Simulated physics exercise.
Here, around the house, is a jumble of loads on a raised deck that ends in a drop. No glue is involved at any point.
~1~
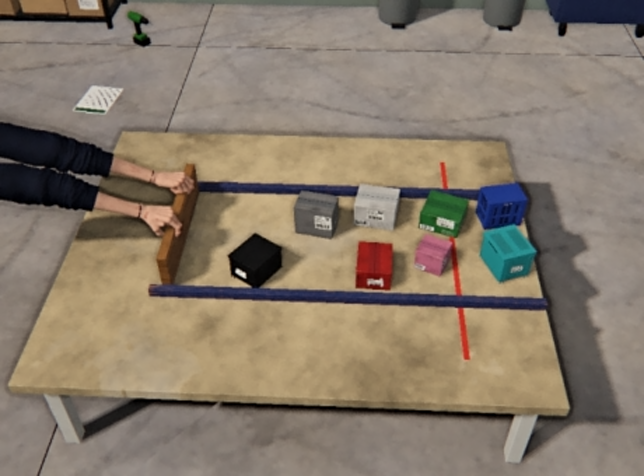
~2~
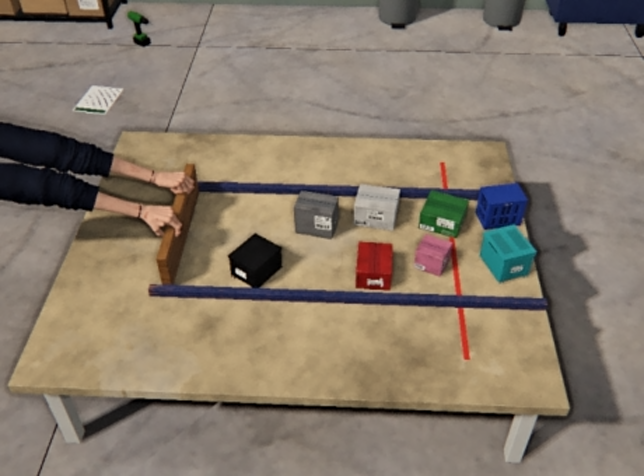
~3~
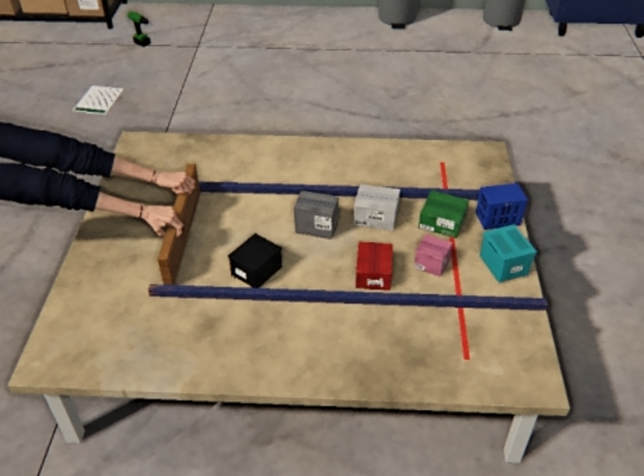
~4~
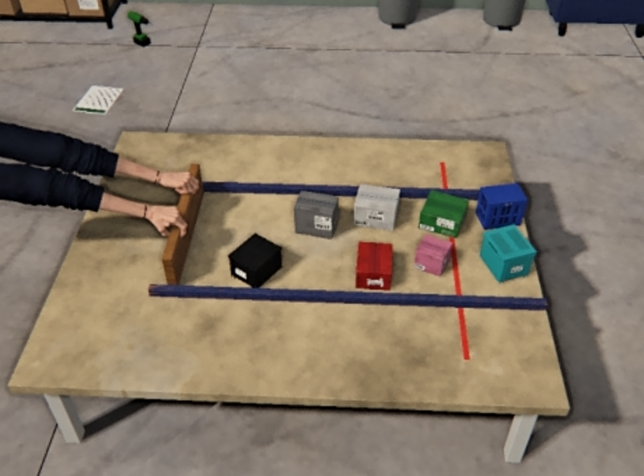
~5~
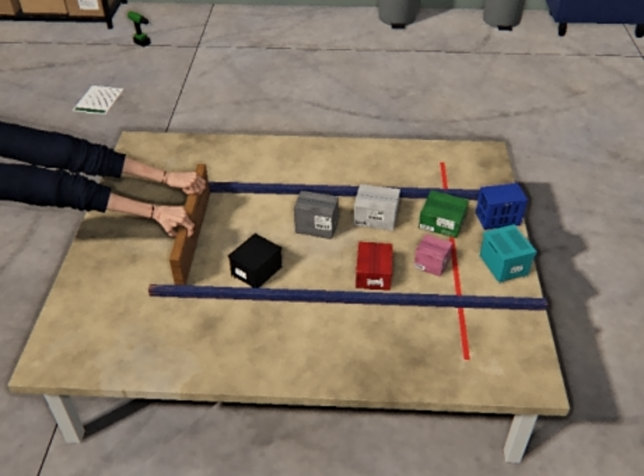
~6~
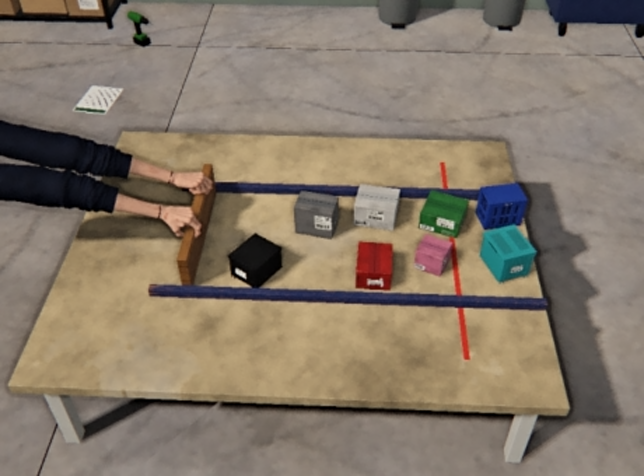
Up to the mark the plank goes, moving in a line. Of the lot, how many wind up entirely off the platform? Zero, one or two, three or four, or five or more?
Entirely off: Three or four.
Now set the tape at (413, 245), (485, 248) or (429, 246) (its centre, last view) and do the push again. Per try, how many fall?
So, reaching the ground: 1, then 6, then 3.
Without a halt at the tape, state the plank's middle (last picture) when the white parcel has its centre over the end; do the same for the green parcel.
The middle is at (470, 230) when it's the white parcel, and at (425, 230) when it's the green parcel.
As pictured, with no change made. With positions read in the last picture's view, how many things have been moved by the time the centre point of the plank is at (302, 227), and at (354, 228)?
Note: First position 2; second position 6.
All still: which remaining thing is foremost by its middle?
The white parcel is the one.
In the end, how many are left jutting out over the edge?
Overhanging ones - 1.
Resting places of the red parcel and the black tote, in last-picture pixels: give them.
Same order as the question: First (513, 269), second (477, 262).
Early on, none off yet; blue crate at rest near (501, 207); turquoise tote at rest near (507, 254); green parcel at rest near (444, 214).
Finally, the number that fall off is three or four; lost, pink parcel, green parcel, turquoise tote and blue crate.
